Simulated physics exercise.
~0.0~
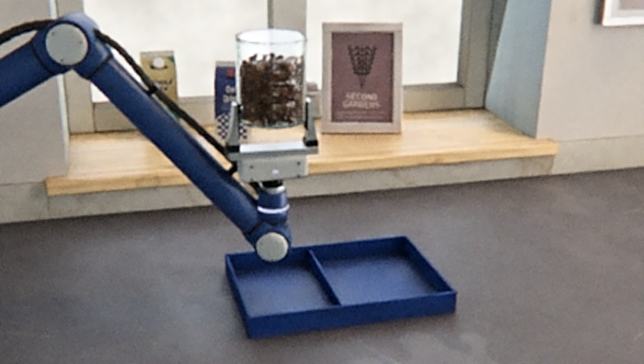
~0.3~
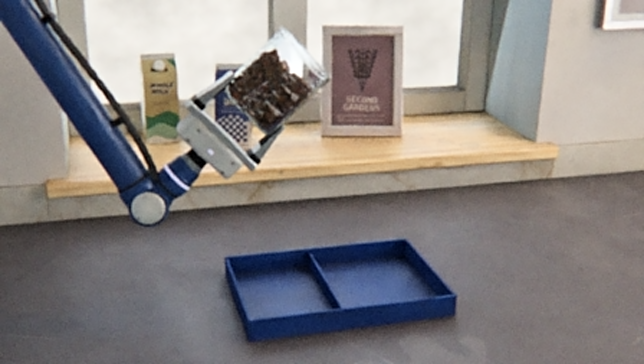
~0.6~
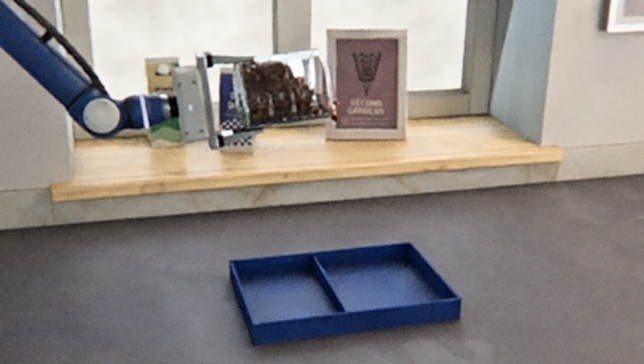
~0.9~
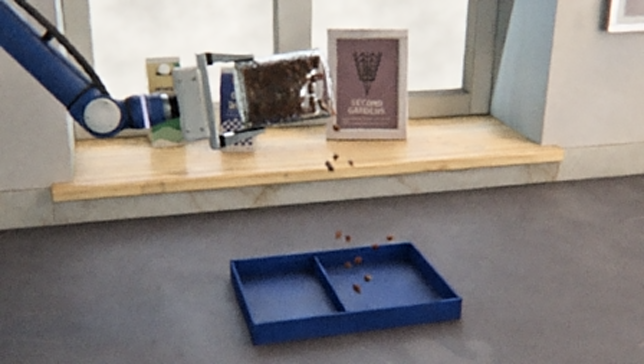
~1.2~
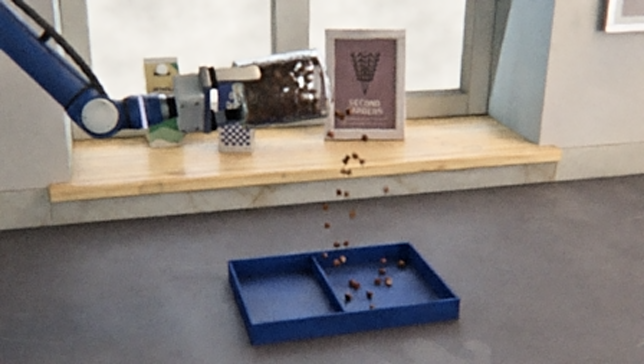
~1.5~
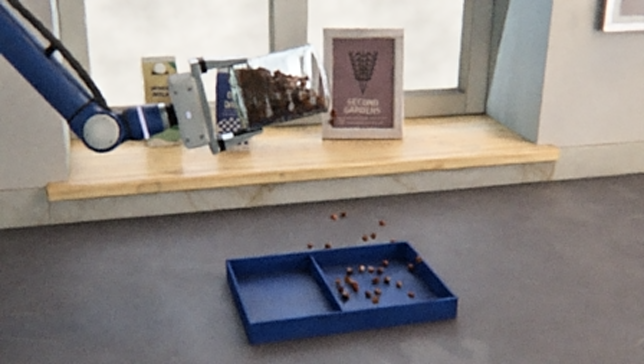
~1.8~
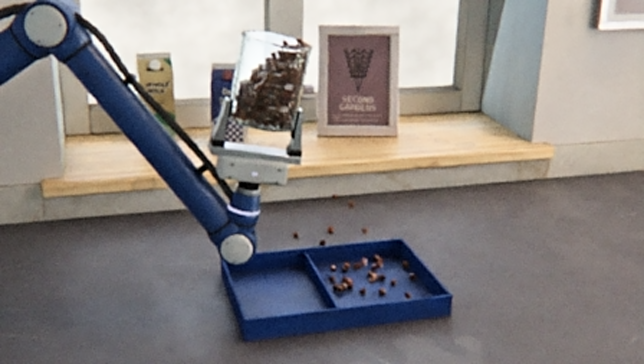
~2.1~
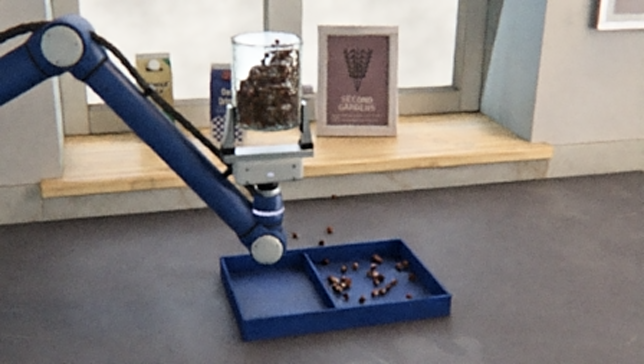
A blue robot arm tipped a clear beaker of brown pellets onto its side above a divided blue tray, sprinkling some into the right-hand section, then swung it upright again with most still inside and a few lying behind the tray.
